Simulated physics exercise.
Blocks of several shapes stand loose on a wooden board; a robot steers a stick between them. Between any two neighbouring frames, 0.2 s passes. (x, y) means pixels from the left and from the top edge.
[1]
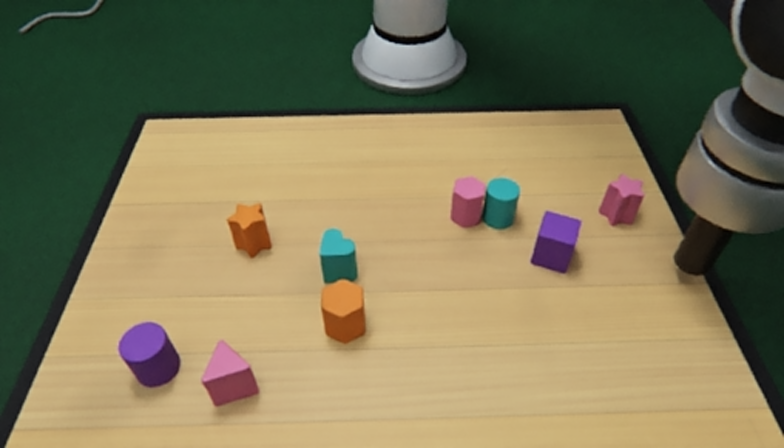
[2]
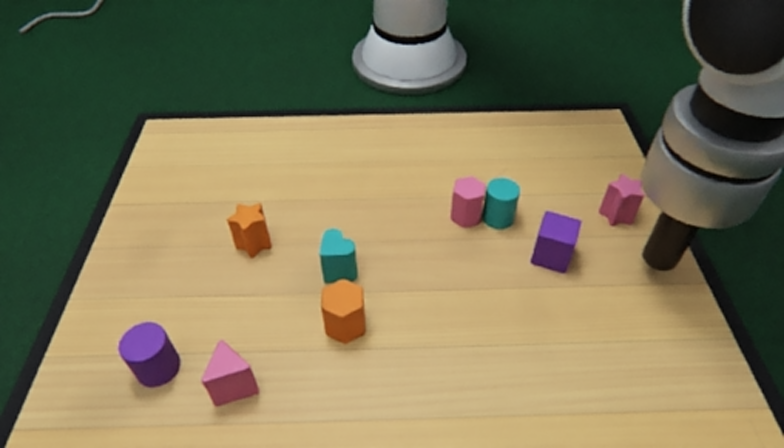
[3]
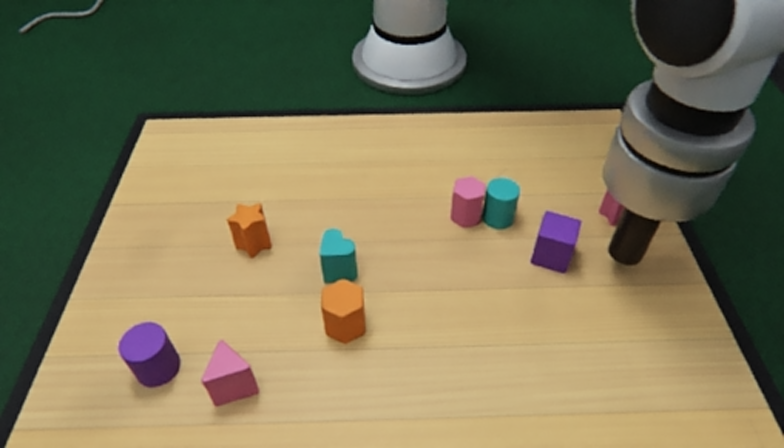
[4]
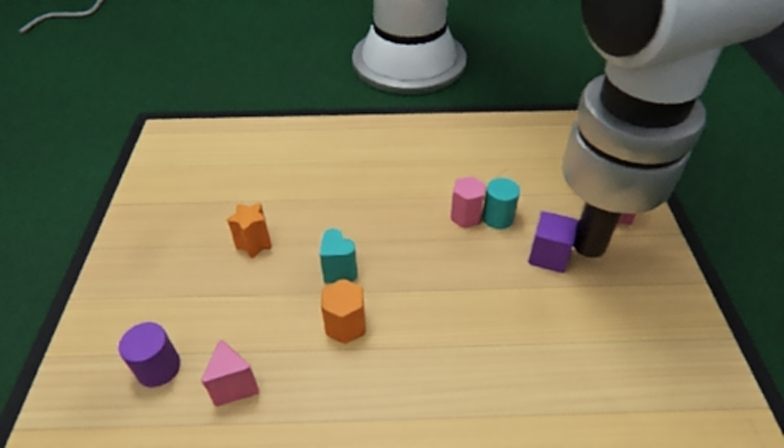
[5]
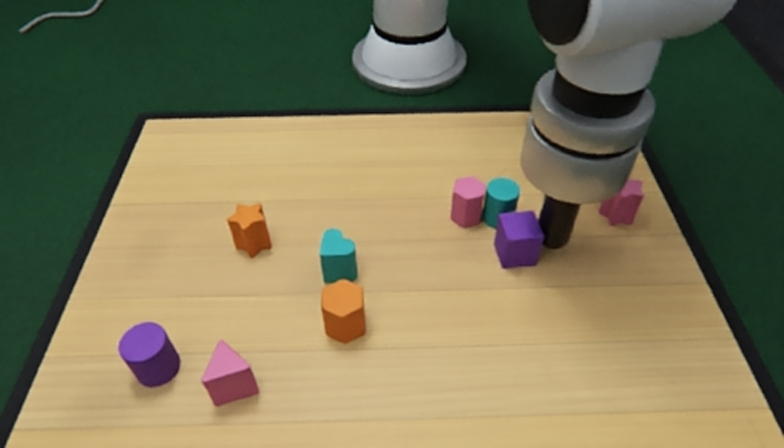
We see colourful blocks of several shapes standing on a wooden board as a robot arm moves its dark stick leftward from the right side, meets the purple block and pushes it left, close to the turquoise cylinder.
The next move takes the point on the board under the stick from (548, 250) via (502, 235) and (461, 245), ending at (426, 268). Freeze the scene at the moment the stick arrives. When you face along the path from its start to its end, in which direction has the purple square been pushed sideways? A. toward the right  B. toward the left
I'll go with B - toward the left.
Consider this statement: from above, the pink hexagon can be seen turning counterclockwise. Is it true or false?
The statement is true.
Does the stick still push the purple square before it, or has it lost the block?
It is driven along in front.
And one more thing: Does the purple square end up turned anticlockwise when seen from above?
Answer: Yes.
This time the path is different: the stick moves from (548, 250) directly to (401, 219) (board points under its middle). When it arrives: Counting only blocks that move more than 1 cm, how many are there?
Answer: Two blocks.
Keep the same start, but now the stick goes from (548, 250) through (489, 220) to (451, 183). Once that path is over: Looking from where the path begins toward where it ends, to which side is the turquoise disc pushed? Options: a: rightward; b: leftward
(a)
What follows on the original path. One third of the way, stick at (504, 223); pink hexagon at (464, 185), turned 25° anticlockwise; turquoise disc at (496, 183); purple square at (483, 223), turned 45° anticlockwise.
Two thirds of the way, stick at (463, 233); pink hexagon at (462, 184), turned 30° anticlockwise; turquoise disc at (494, 182); purple square at (447, 240), turned 65° anticlockwise.
At the end, stick at (427, 256); turquoise heart unmoved; pink hexagon at (462, 184), turned 30° anticlockwise; turquoise disc at (494, 182); purple square at (414, 268), turned 75° anticlockwise.
